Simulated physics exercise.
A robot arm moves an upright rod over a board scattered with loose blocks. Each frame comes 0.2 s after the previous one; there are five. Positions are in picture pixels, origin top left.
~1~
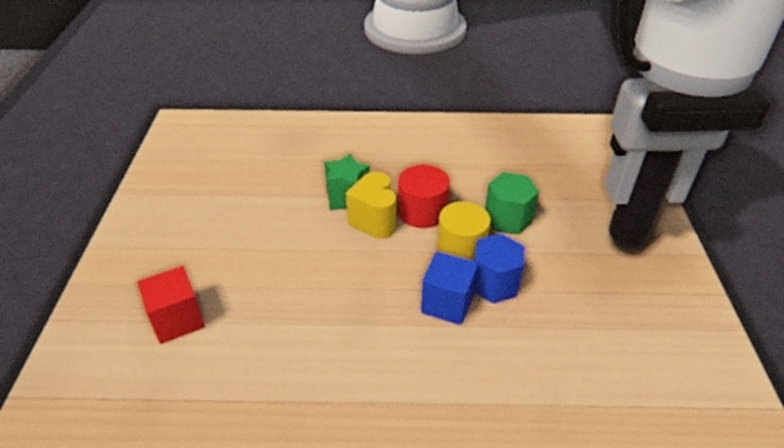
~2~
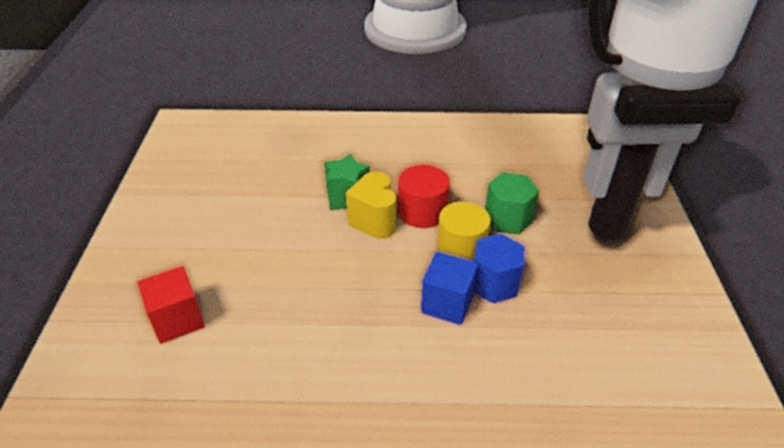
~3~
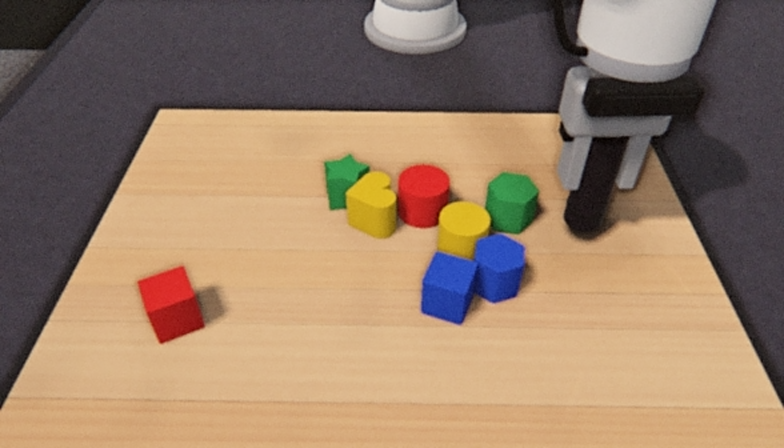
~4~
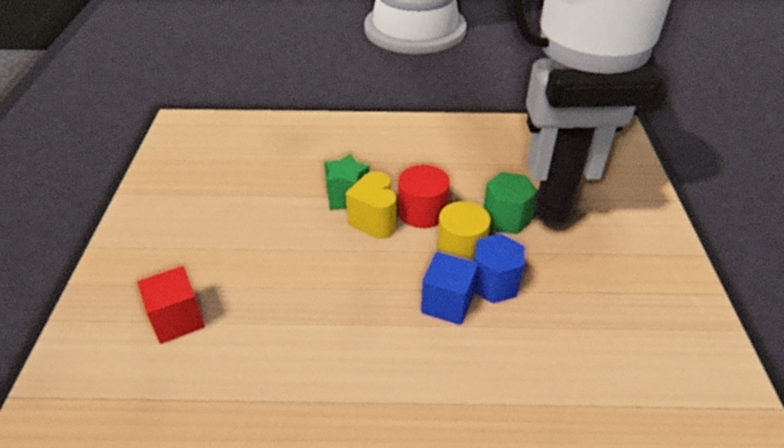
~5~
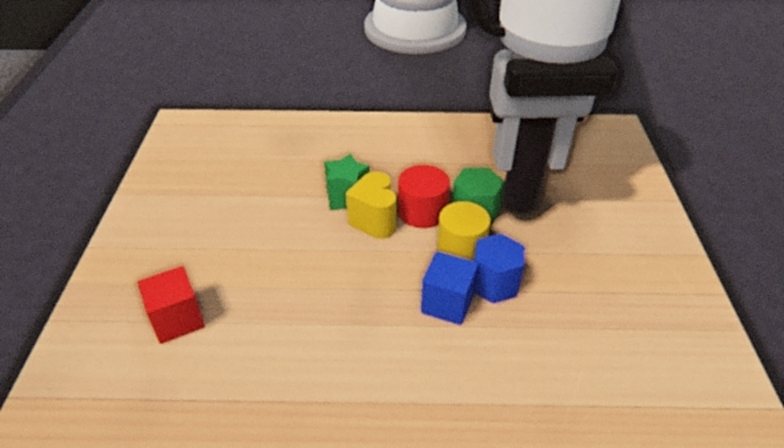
A robot arm moved its upright black rod leftward over a wooden board of colourful blocks, reached the green hexagonal block and pushed it left toward the red disc, while the other blocks stayed still.
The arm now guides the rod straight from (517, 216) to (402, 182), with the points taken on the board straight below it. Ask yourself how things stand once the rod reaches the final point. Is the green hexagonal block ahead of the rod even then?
Answer: No.
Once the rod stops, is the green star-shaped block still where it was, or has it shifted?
It is shifted.
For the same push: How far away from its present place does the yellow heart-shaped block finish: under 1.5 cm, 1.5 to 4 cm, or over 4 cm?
It slides well over 4 cm.
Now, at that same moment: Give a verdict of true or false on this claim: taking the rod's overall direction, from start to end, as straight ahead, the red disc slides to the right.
That statement is not accurate.
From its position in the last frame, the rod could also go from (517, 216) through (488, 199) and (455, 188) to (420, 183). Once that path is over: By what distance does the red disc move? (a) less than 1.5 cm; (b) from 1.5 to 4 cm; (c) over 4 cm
c (over 4 cm)
What follows on the original path. One third of the way, rod at (478, 190); green star-shaped block at (337, 167), turned 30° clockwise; yellow heart-shaped block at (351, 192); red disc at (393, 183); green hexagonal block at (441, 177), turned 40° anticlockwise.
Two thirds of the way, rod at (439, 180); green star-shaped block at (326, 166), turned 70° clockwise; yellow heart-shaped block at (321, 202), turned 20° anticlockwise; red disc at (361, 187); green hexagonal block at (404, 172), turned 60° anticlockwise.
At the end, rod at (403, 168); green star-shaped block at (320, 167), turned 95° clockwise; yellow heart-shaped block at (305, 210), turned 30° anticlockwise; red disc at (342, 191); green hexagonal block at (380, 170), turned 85° anticlockwise.
